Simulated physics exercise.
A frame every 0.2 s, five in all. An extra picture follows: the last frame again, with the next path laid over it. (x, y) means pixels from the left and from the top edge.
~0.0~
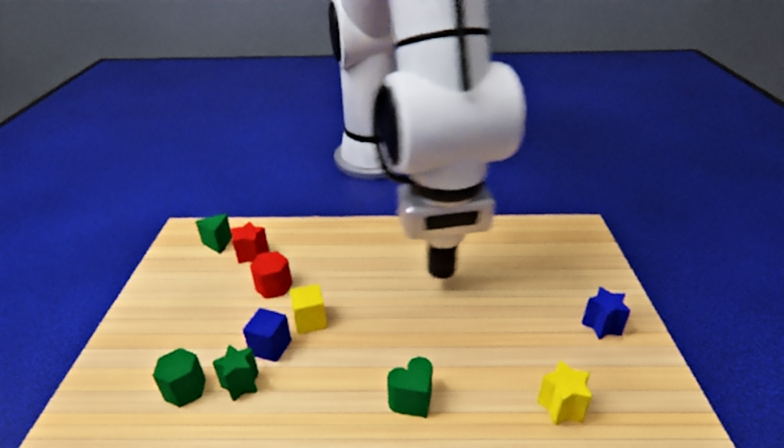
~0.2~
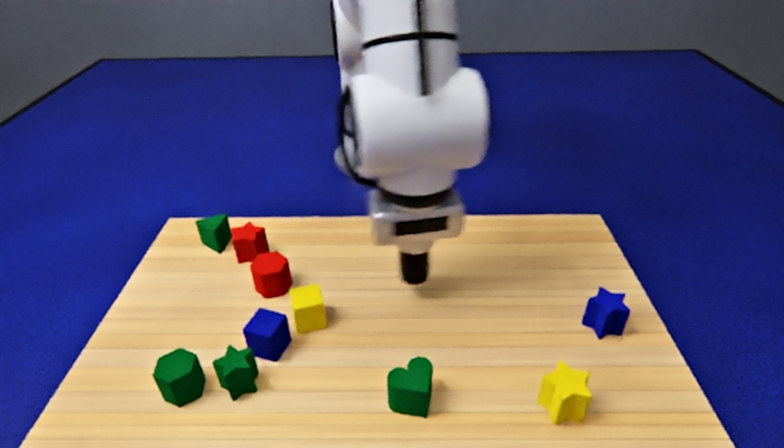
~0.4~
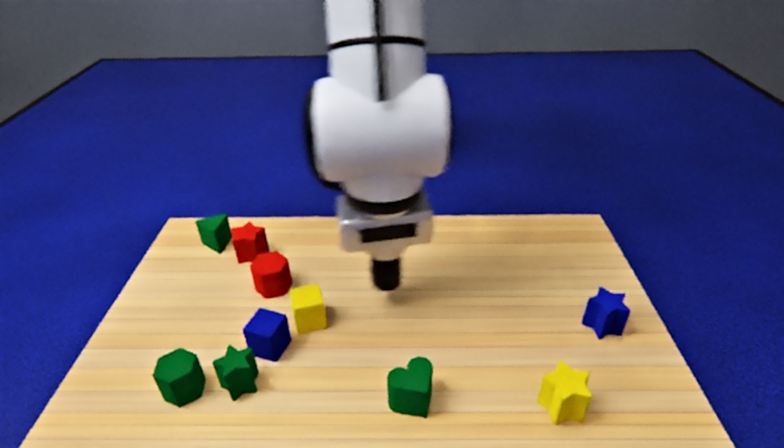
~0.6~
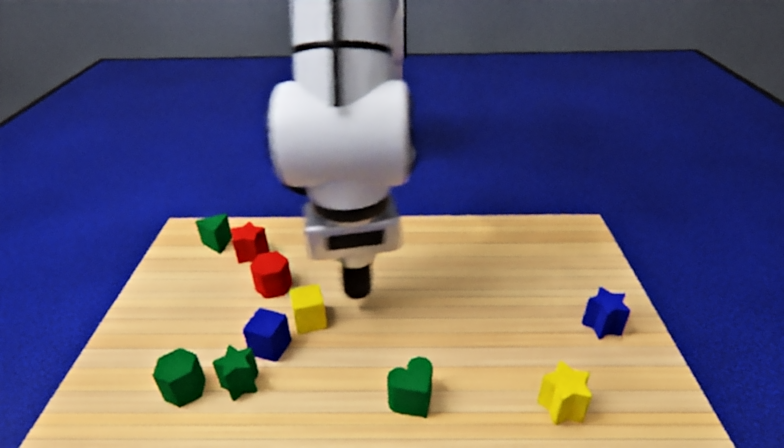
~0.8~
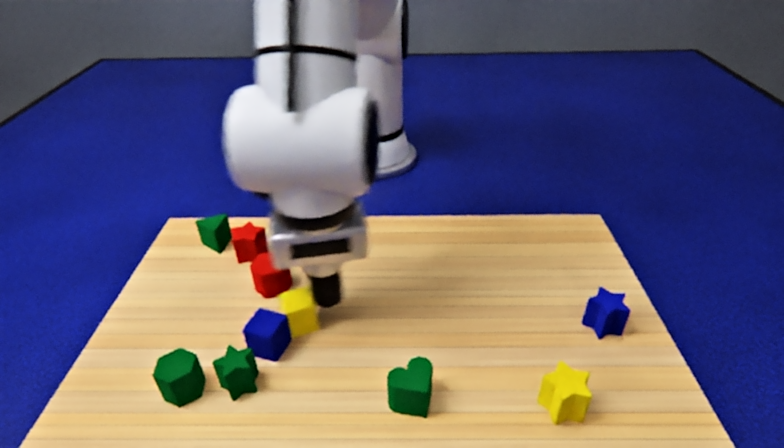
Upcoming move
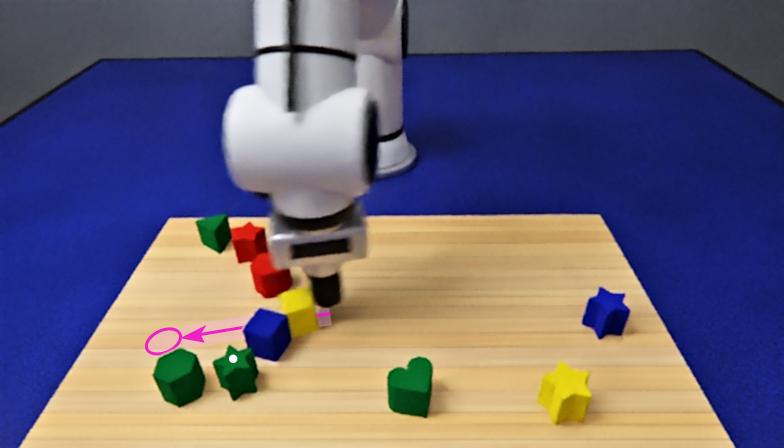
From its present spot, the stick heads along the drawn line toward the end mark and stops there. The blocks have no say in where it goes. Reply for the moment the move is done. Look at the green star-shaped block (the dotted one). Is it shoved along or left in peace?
The block in question is displaced by the end.
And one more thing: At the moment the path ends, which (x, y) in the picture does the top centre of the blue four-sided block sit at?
It comes to (220, 354).
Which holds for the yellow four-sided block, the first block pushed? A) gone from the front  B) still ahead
Option A.
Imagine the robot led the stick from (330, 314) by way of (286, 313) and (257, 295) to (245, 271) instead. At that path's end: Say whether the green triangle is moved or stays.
It stays.
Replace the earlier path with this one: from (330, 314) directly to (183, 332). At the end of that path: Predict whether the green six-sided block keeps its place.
That block stays.
Path on the board, from (330, 314) directly to (164, 341); the dot is on the green star-shaped block.
On the path given first. One third of the way, stick (273, 306); green star-shaped block (221, 373); blue four-sided block (236, 345); yellow four-sided block (244, 318), turned 55° anticlockwise.
Two thirds of the way, stick (216, 315); green six-sided block (173, 367); green star-shaped block (217, 384), turned 30° anticlockwise; blue four-sided block (220, 354), turned 45° anticlockwise; yellow four-sided block (198, 335), turned 110° anticlockwise.
At the end, stick (157, 325); green six-sided block (173, 368); green star-shaped block (217, 384), turned 30° anticlockwise; blue four-sided block (220, 354), turned 45° anticlockwise; red six-sided block in place; yellow four-sided block (189, 337), turned 145° anticlockwise.
